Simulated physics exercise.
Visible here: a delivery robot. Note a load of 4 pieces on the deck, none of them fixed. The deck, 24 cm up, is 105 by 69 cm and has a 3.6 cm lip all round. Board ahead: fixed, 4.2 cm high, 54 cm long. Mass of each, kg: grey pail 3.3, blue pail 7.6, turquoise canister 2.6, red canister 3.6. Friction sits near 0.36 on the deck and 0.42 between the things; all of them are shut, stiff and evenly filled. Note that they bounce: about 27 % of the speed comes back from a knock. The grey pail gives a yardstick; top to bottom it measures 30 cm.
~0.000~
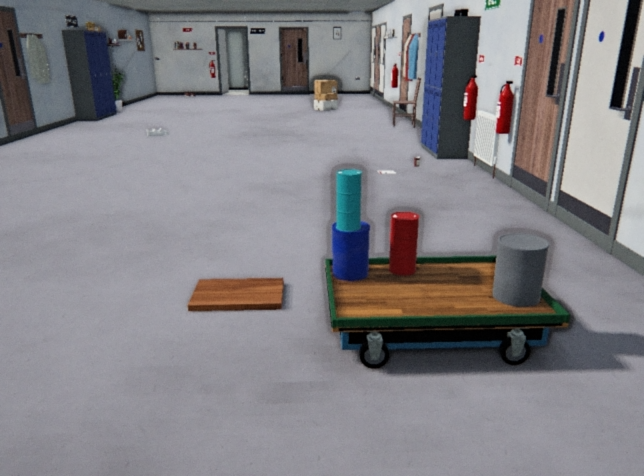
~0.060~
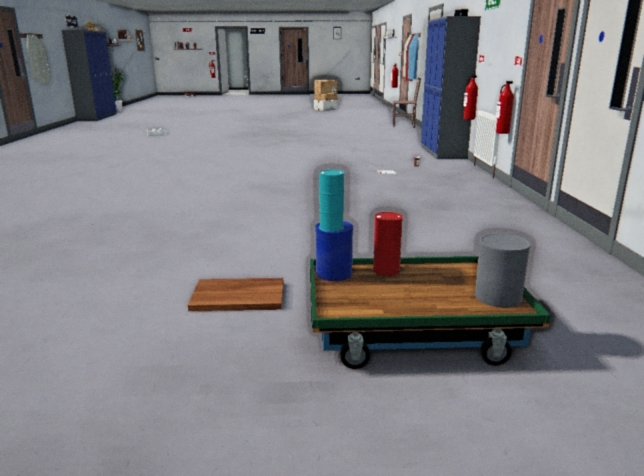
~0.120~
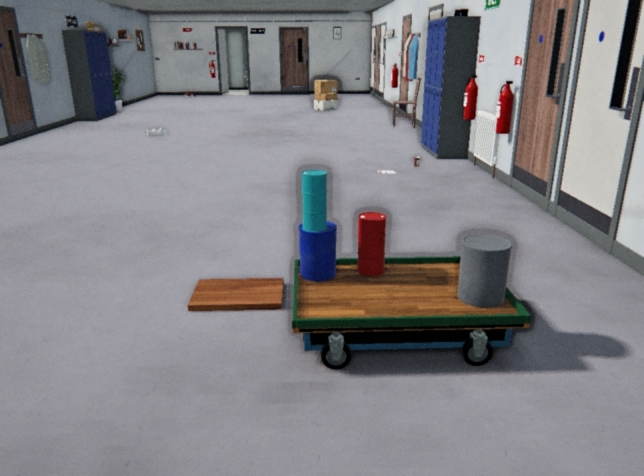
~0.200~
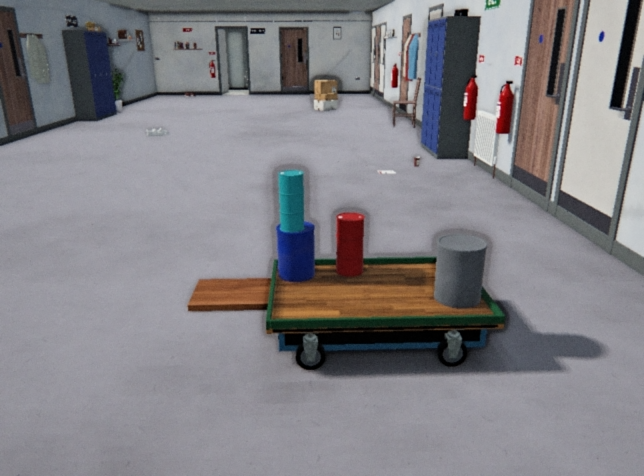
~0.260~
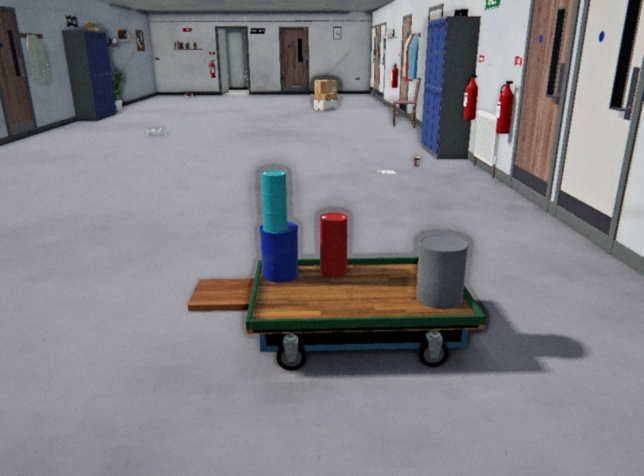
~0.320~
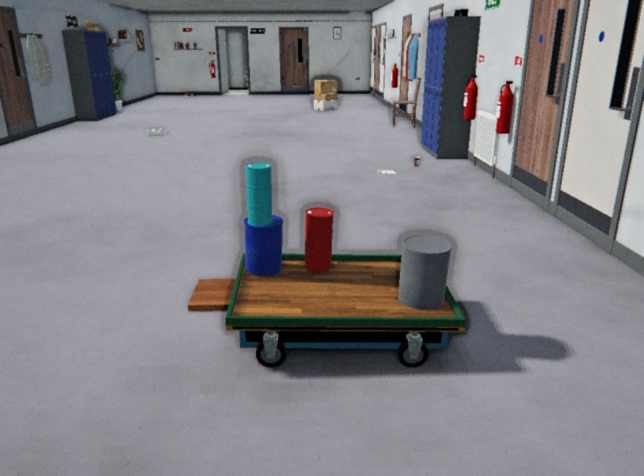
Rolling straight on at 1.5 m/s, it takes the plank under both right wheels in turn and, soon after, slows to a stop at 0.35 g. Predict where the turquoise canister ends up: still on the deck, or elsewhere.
The turquoise canister ends up still there.
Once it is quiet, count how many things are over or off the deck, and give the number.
Tally: 2.
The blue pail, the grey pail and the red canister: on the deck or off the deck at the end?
Final state - the blue pail stays within bounds; the grey pail stays within bounds; the red canister ends out of bounds.
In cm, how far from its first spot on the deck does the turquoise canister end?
It ends up around 54 cm from its start.
After 0.52 s, cart 78 cm along; turquoise canister leaning 7° near (214, 198); blue pail leaning 12°; red canister leaning 12°.
After 0.92 s, cart 138 cm along; turquoise canister on its side near (115, 289); red canister leaning 17°; grey pail leaning 6°.
After 1.22 s, cart 183 cm along; turquoise canister on its side near (14, 301); red canister leaning 39°; grey pail slid 3 cm.
After 1.72 s, cart 225 cm along, stopped; red canister now off the deck; turquoise canister on its side; grey pail slid 3 cm.
By the end (2.2 s), off the deck, red canister; tipped over on the deck, turquoise canister; the other 2 in place, give or take 10 cm.
